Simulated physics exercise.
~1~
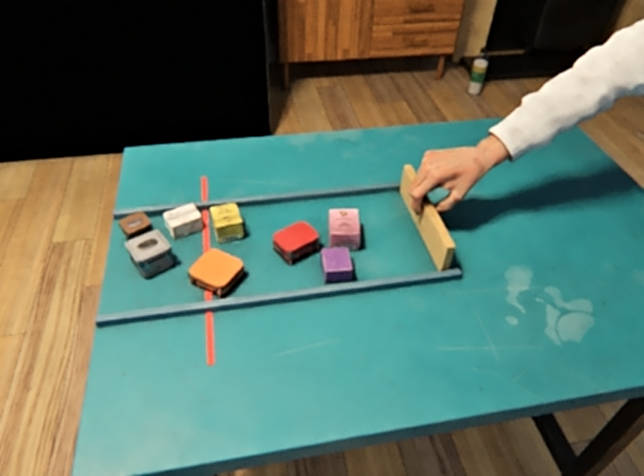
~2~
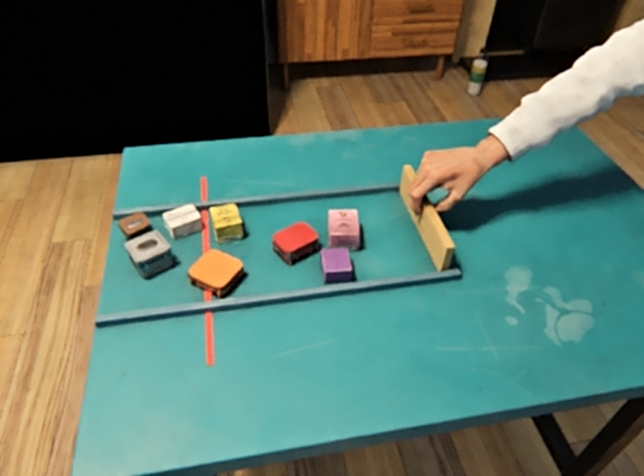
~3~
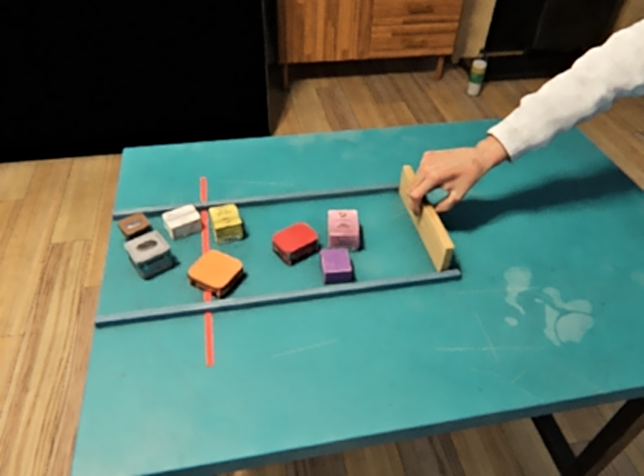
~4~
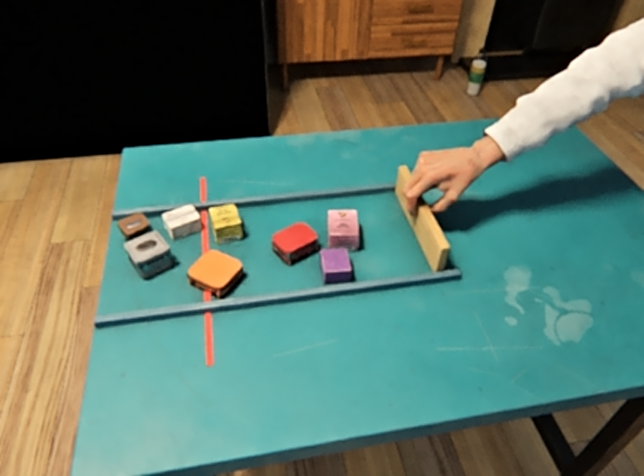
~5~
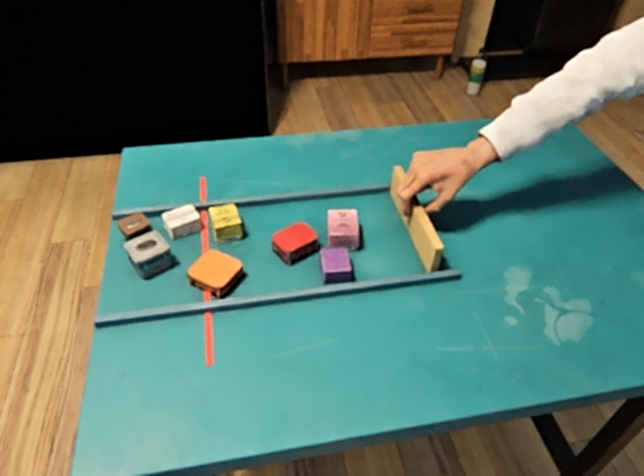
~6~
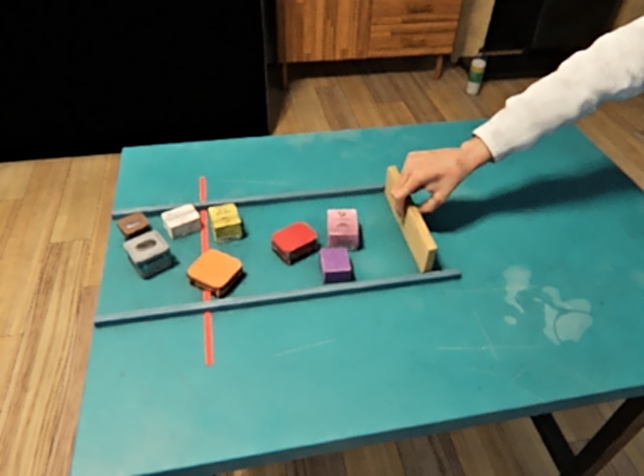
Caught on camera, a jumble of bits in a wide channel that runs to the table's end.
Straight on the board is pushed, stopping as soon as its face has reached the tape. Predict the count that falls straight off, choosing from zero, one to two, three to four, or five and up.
Spilled: Not one.
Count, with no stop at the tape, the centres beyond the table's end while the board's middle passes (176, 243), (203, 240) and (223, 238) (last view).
The counts would come out as 2, 0 and 0.
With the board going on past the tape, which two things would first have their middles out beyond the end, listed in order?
Order: Grey case, brown case.
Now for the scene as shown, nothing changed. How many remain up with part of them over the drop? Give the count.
It would come to 1.
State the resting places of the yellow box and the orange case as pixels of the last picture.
I'd put one close to (182, 222) and the other close to (155, 287).
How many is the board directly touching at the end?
It is in contact with 3.
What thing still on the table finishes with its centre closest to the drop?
Answer: The grey case.
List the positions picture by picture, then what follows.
The first frame shows brown case (137, 230); grey case (150, 254); white box (184, 221); board (425, 216); tape (207, 254).
The second frame shows grey case (150, 254); board (424, 216).
The third frame shows white box (183, 222); yellow box (226, 224).
The fourth frame shows brown case (136, 231); red case (295, 244).
The fifth frame shows grey case (149, 255); pink box (343, 230).
The sixth frame shows brown case (135, 230); grey case (149, 254); white box (182, 222); board (408, 217); tape (205, 254).
Early on, none off yet; brown case at rest near (135, 230); grey case at rest near (149, 254); white box at rest near (182, 222).
Finally, the number that fall off is zero.
